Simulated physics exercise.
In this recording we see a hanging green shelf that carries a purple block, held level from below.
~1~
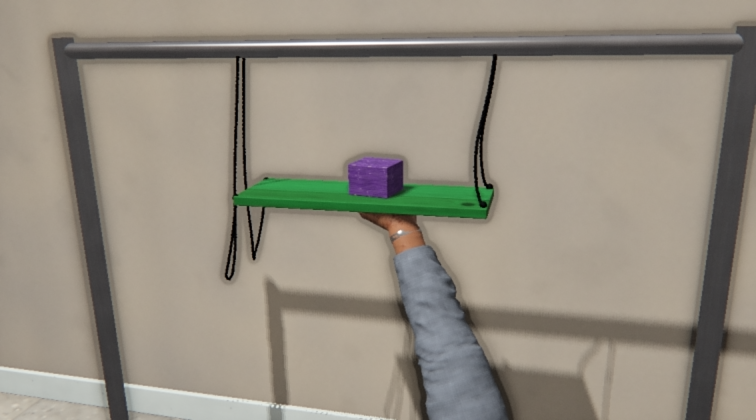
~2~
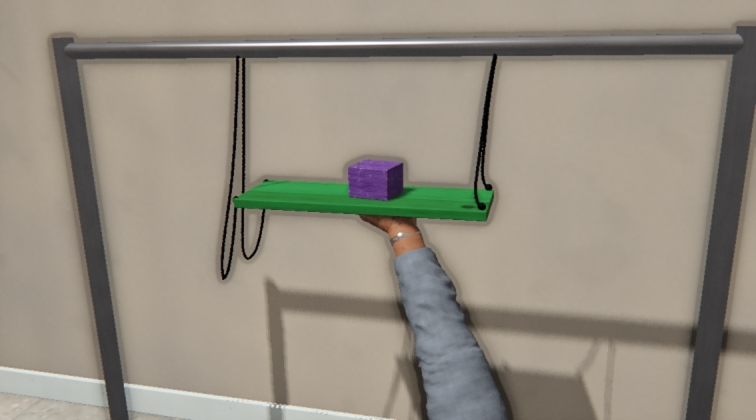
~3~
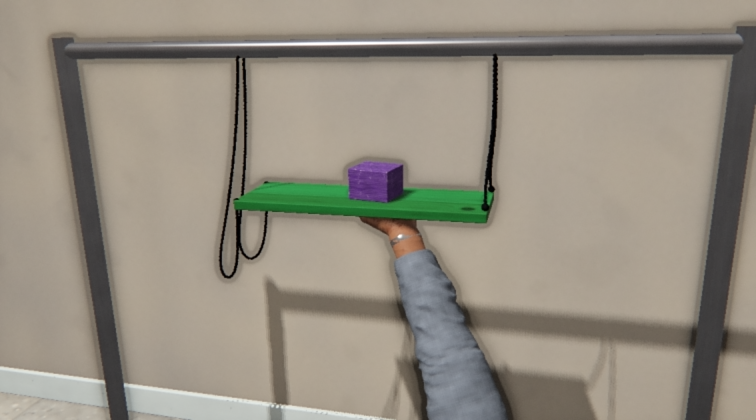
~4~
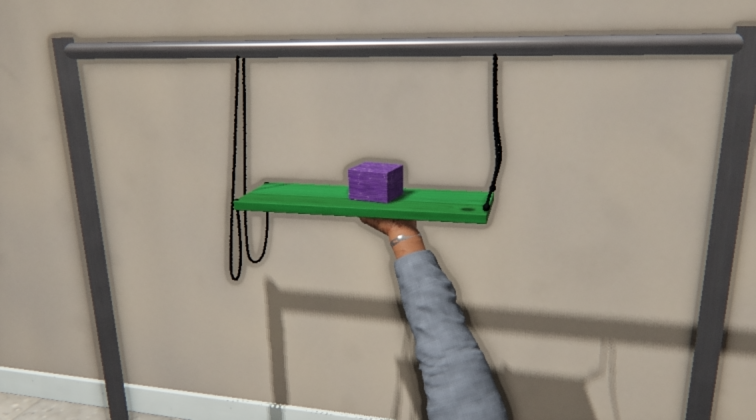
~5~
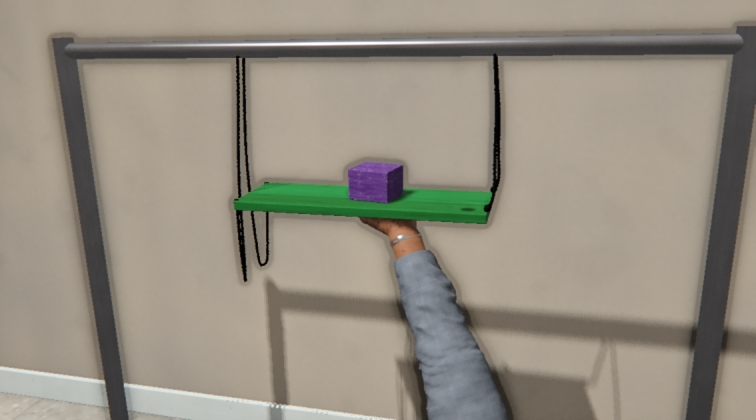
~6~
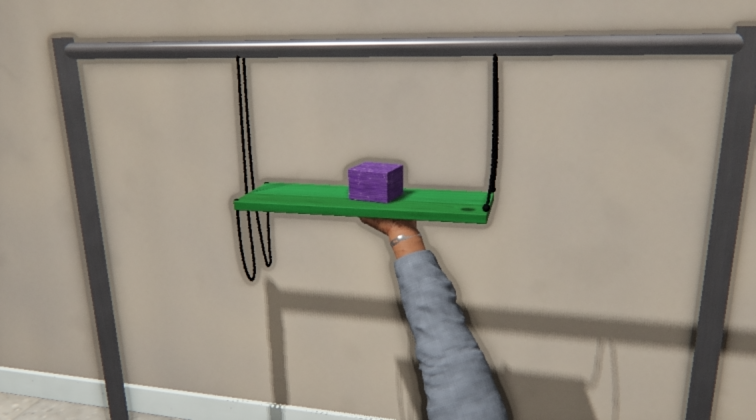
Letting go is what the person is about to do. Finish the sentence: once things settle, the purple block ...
... has gone over the left end.
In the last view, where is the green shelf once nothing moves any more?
Resting point: Around (402, 288).
Then, 0.60 s after the last picture, board tipped 42° down to the left; block falling near (251, 369).
Then, 1.22 s after the last picture, board tipped 47° down to the left; block on the floor.
At rest, board tipped 47° down to the left; block on the floor. The purple block falls from the left end.
